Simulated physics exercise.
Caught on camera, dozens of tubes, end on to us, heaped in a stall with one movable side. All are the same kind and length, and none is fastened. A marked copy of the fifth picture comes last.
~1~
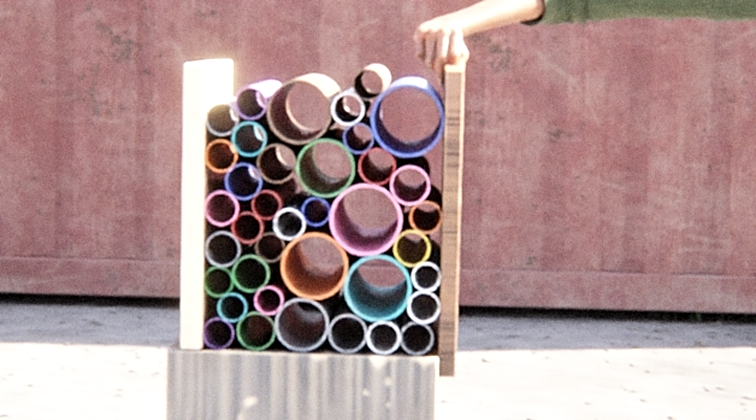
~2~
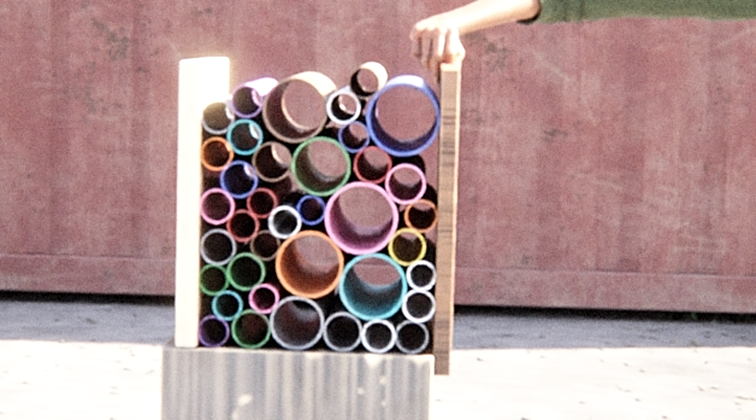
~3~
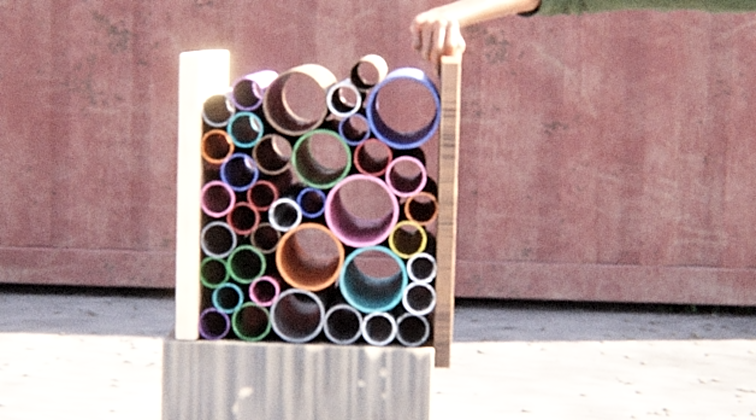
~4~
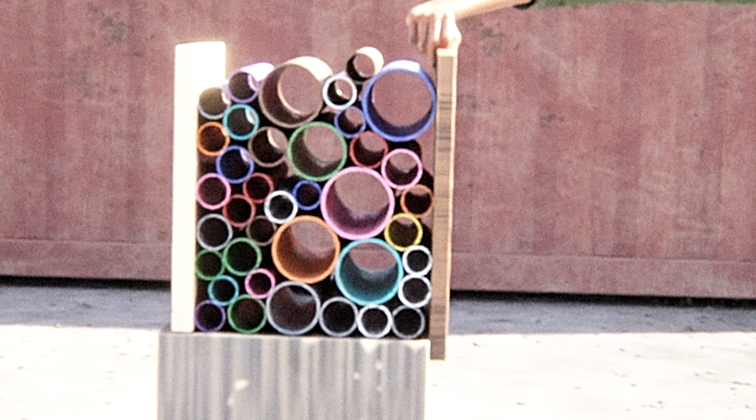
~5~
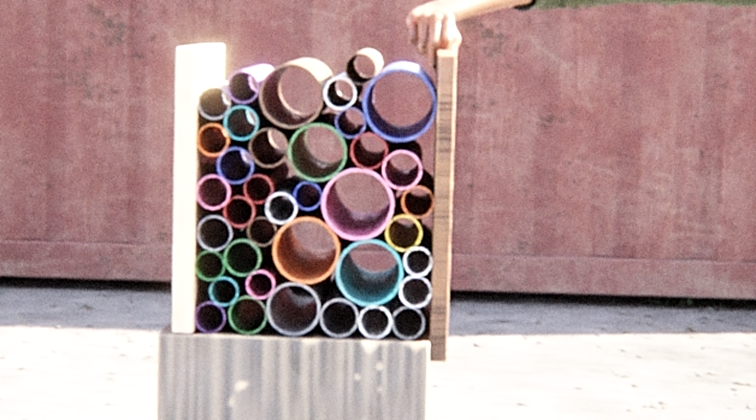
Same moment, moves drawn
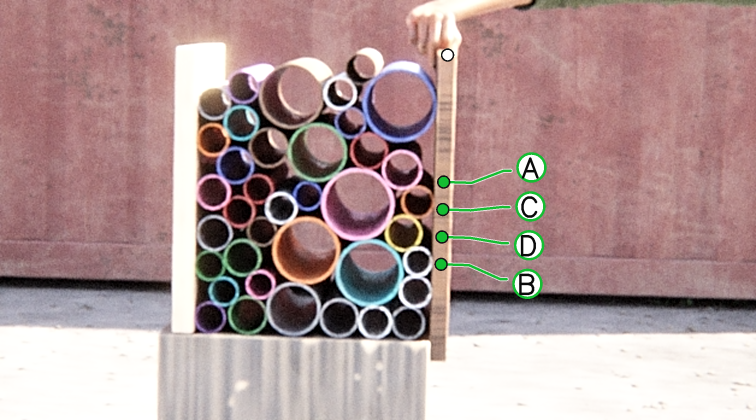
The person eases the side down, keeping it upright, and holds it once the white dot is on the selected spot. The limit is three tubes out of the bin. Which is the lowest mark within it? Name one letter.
It can be let down to C.
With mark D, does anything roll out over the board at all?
Yes.
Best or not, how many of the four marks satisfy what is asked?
The number is two.
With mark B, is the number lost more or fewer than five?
More than five.
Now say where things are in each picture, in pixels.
The first picture shows a yellow tube (412, 248); a white tube (290, 224); a blue tube (244, 182).
The second picture shows a blue tube (239, 180); a blue tube (404, 119).
The third picture shows a white tube (344, 100); side board (445, 201).
The fourth picture shows a purple tube (209, 316); a grey tube (407, 322).
The fifth picture shows an orange tube (306, 250); a yellow tube (404, 233); a white tube (281, 208).
On the marked copy, A at (443, 182); B at (441, 264); C at (443, 209); D at (442, 237); the white dot at (447, 55).
Following C. Soon after the start, top of the board (437, 124).
Later, top of the board (434, 201).
In the end, top of the board (434, 208), two out over the board.
As for the rest, A two out over the board; B more than three out over the board; D more than three out over the board.
